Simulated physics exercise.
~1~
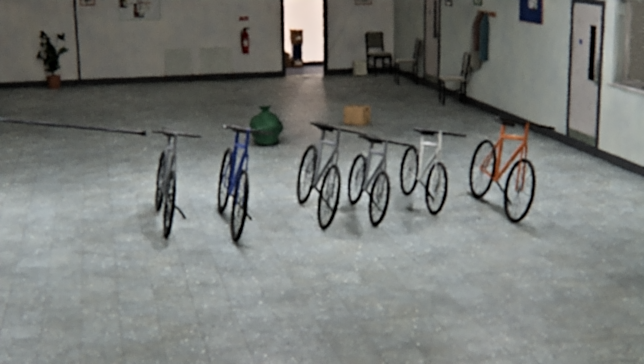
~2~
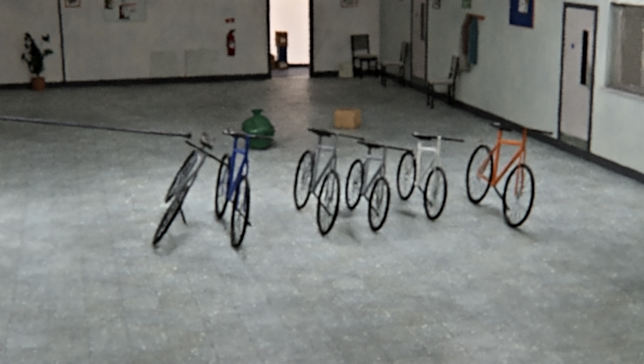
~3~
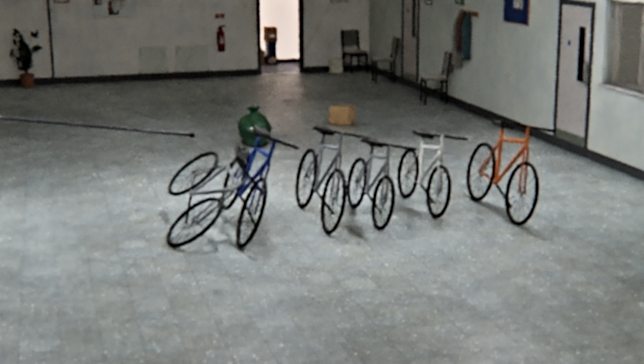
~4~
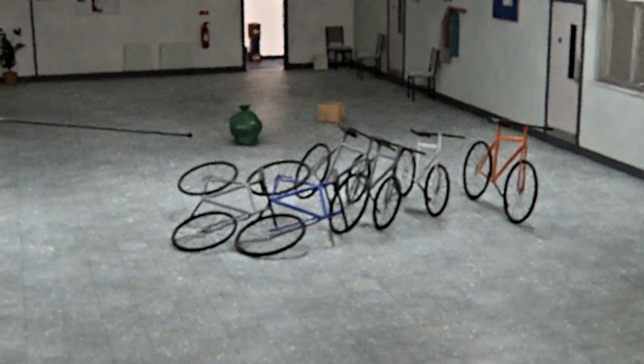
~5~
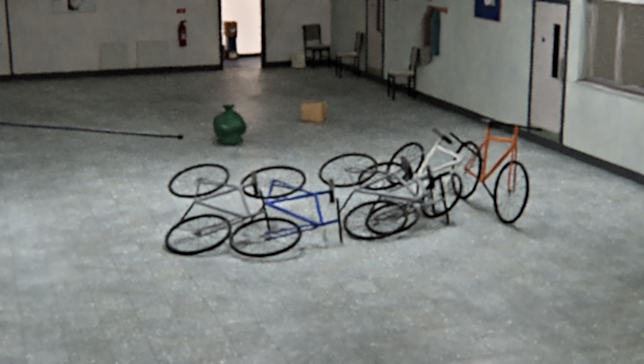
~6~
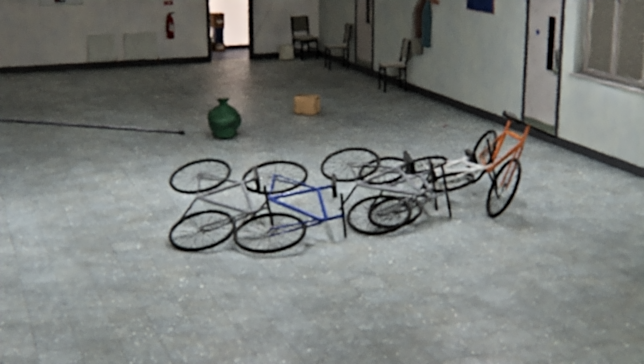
Six bicycles stood in a row in a large room until a pole nudged the leftmost one over, and it toppled rightward into the blue one, which knocked down the next ones in turn, leaving only the orange bicycle at the right end still up, tilted.
